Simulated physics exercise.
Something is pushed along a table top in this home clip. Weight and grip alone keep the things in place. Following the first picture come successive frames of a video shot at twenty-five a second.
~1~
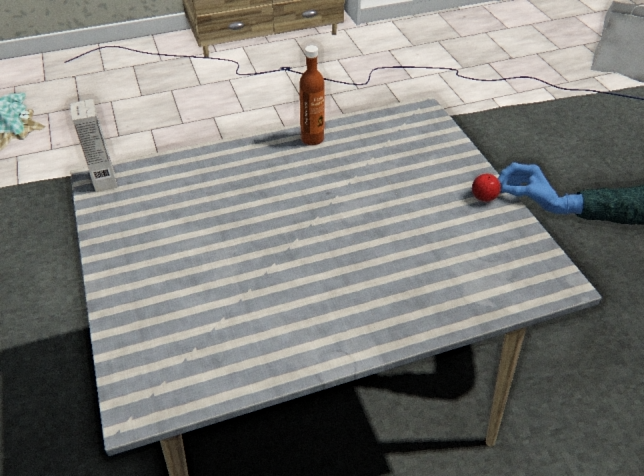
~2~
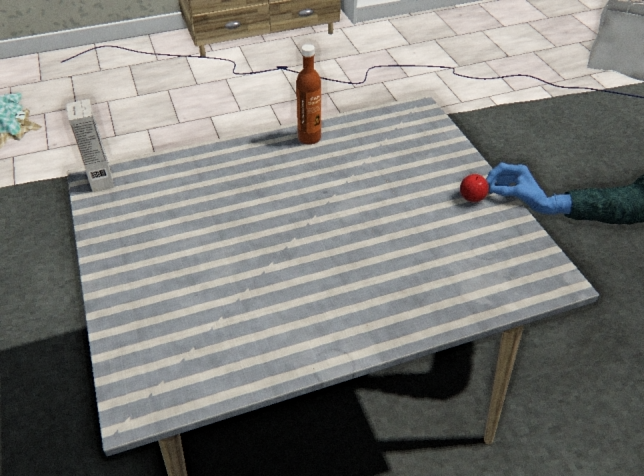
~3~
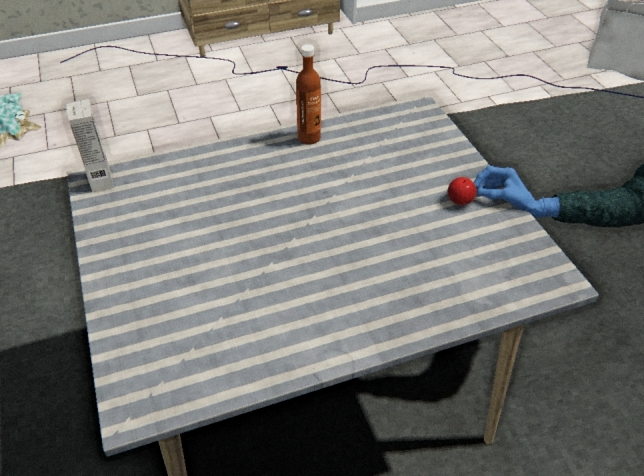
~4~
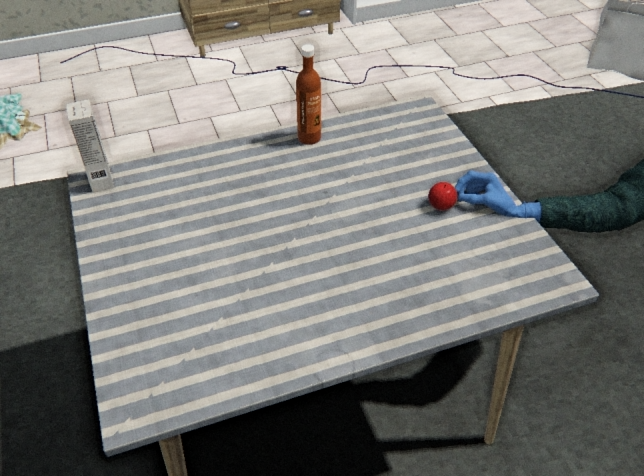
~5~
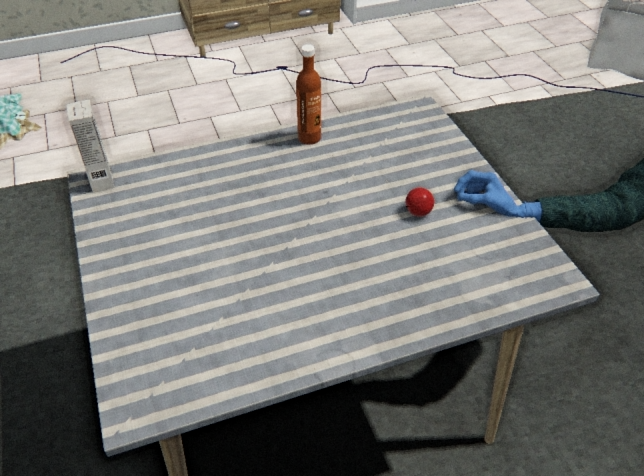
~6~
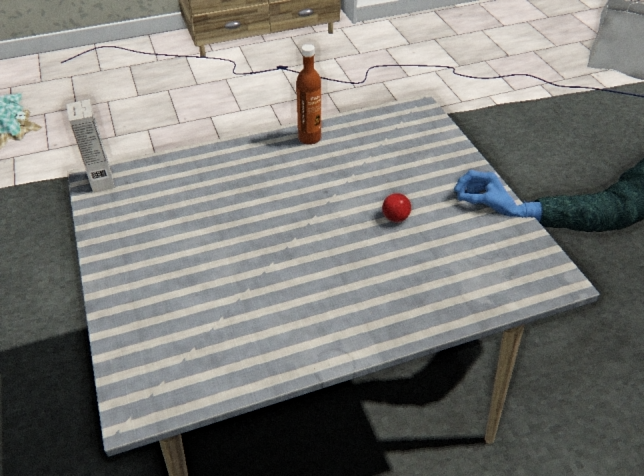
On a striped table top in a home, a blue-gloved hand pushed a red apple leftward from the right edge, then let go, and the apple rolled on to the left and slightly nearer.
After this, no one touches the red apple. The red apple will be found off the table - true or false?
True.
Then, 0.30 s after the last picture, red apple rolled well along near (214, 254).
Then, 0.60 s after the last picture, red apple now off the table.
Then, 0.90 s after the last picture, things are still on the move.
By the end, off the table, red apple.
